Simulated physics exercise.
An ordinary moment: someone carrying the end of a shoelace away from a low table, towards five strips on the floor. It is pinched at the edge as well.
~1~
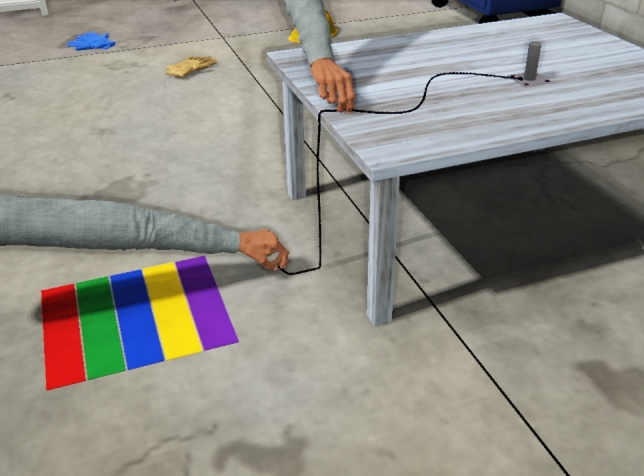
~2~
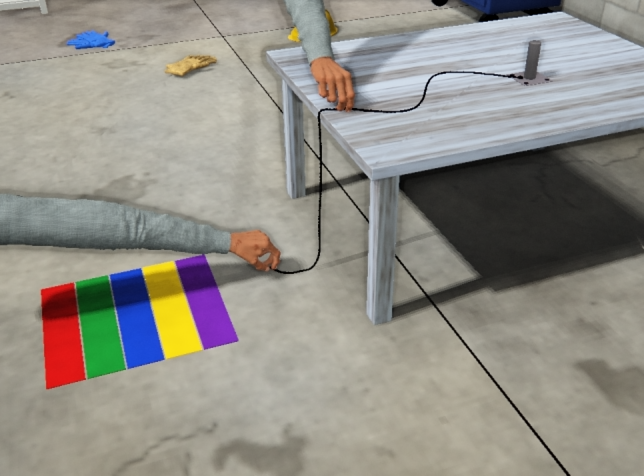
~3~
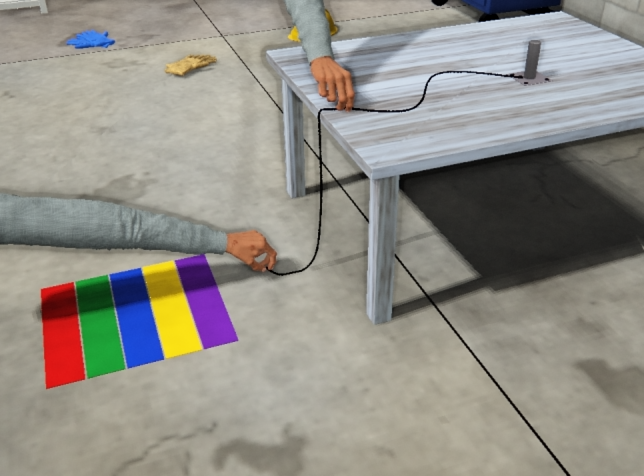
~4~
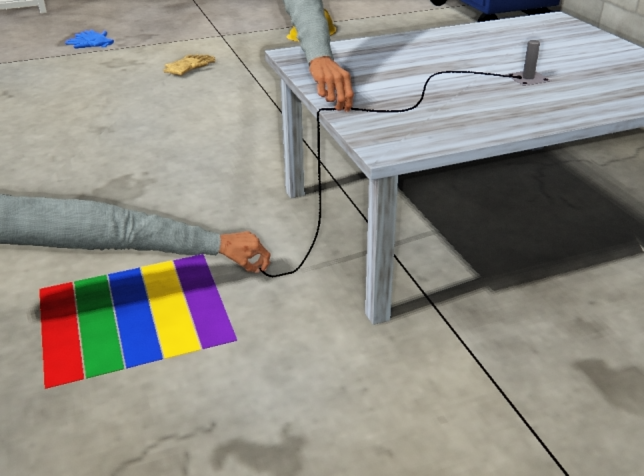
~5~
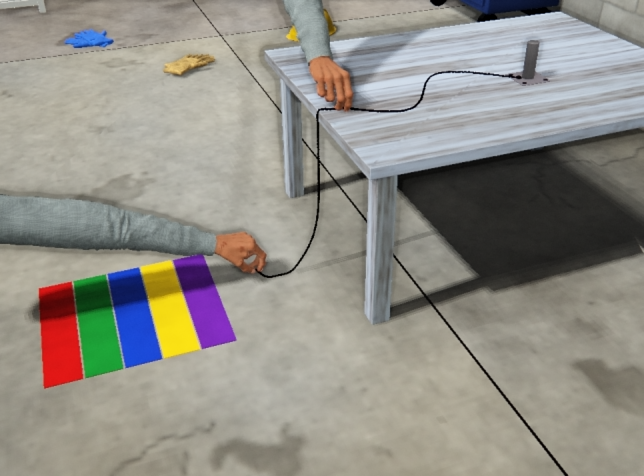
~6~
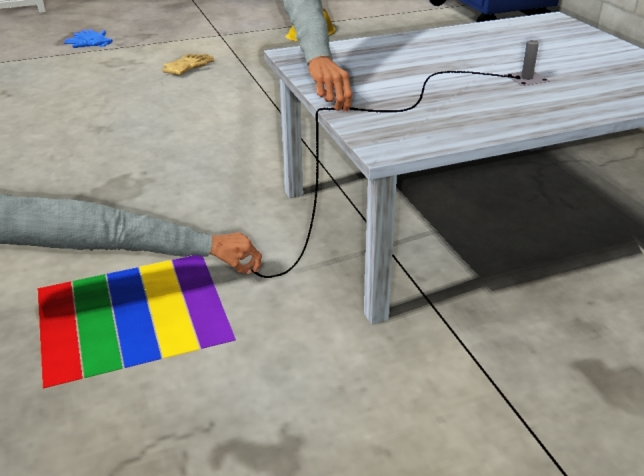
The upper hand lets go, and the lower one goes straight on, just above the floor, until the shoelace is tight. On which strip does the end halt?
It gets as far as the green strip.
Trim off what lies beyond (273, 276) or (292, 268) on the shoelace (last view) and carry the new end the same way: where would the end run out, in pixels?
The places are (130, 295) and (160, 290).
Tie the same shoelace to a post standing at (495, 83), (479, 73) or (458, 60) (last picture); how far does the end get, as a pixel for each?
Near (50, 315), (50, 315) and (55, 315).
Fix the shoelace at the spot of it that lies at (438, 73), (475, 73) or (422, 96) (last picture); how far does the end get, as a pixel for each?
In that order: (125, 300), (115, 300) and (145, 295).
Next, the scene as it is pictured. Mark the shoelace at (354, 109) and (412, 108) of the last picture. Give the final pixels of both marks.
The first at (302, 128), the second at (353, 104).
Early on, end near (149, 293); over yellow.
Midway, end near (115, 300); over blue.
At the end of the slack, end near (95, 305); over green. The green one.
